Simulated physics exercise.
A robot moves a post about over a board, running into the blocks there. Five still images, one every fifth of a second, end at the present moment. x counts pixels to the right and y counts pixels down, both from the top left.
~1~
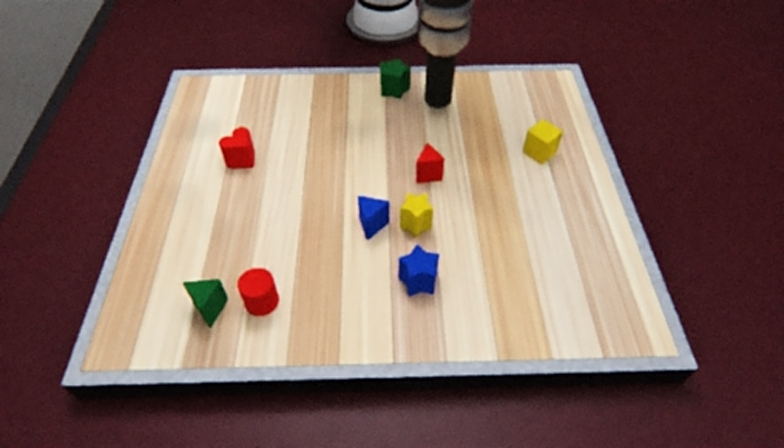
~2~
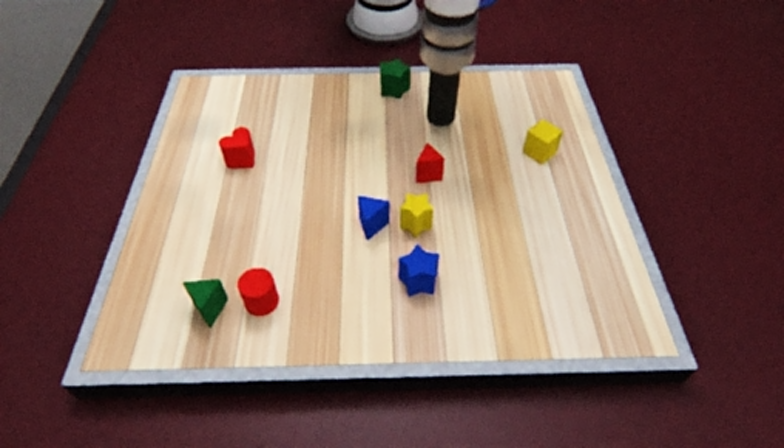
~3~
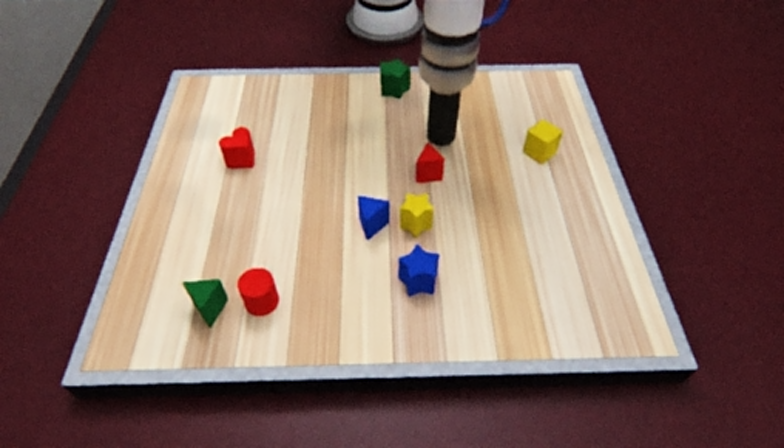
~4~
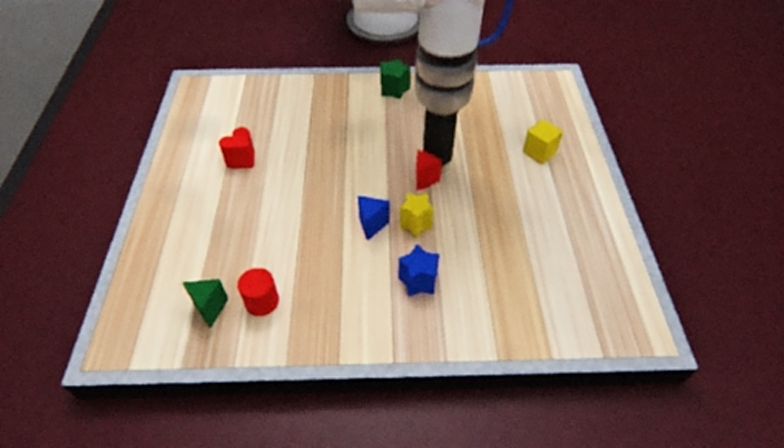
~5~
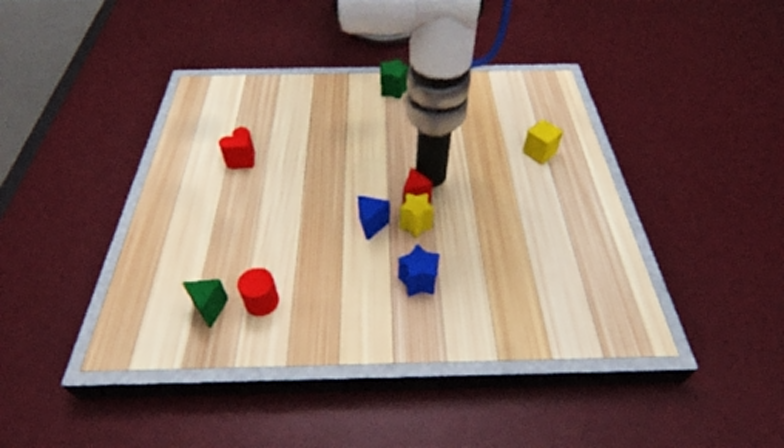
On a wooden board scattered with small red, blue, green and yellow blocks, a robot arm moves its dark post toward the viewer, then nudges the red triangular block a short way forward and left, up close behind the yellow star.
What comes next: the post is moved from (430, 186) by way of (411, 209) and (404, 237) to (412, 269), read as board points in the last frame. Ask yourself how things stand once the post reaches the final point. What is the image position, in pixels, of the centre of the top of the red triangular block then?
I predict (378, 230).
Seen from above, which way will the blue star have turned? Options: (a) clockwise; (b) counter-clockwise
The correct letter is a.
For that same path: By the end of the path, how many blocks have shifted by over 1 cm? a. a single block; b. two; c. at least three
(c)
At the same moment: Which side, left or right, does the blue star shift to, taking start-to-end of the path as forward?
Shifts left.
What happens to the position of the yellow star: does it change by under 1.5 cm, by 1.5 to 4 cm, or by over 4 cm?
The block shifts more than 4 cm.
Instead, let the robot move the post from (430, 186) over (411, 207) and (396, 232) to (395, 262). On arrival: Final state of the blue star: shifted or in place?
When the path is over, the blue star has left its spot.
What follows on the original path. One third of the way, post (411, 199); blue triangular block (365, 207), turned 25° clockwise; red triangular block (393, 203), turned 20° anticlockwise; yellow star (416, 214), turned 40° anticlockwise.
Two thirds of the way, post (405, 228); blue triangular block (359, 210), turned 60° clockwise; red triangular block (380, 227), turned 20° clockwise; yellow star (421, 239), turned 100° anticlockwise; blue star (426, 269), turned 25° clockwise.
At the end, post (413, 259); blue triangular block (359, 210), turned 60° clockwise; red triangular block (378, 230), turned 30° clockwise; yellow star (440, 265), turned 125° anticlockwise; blue star (436, 292), turned 40° clockwise.
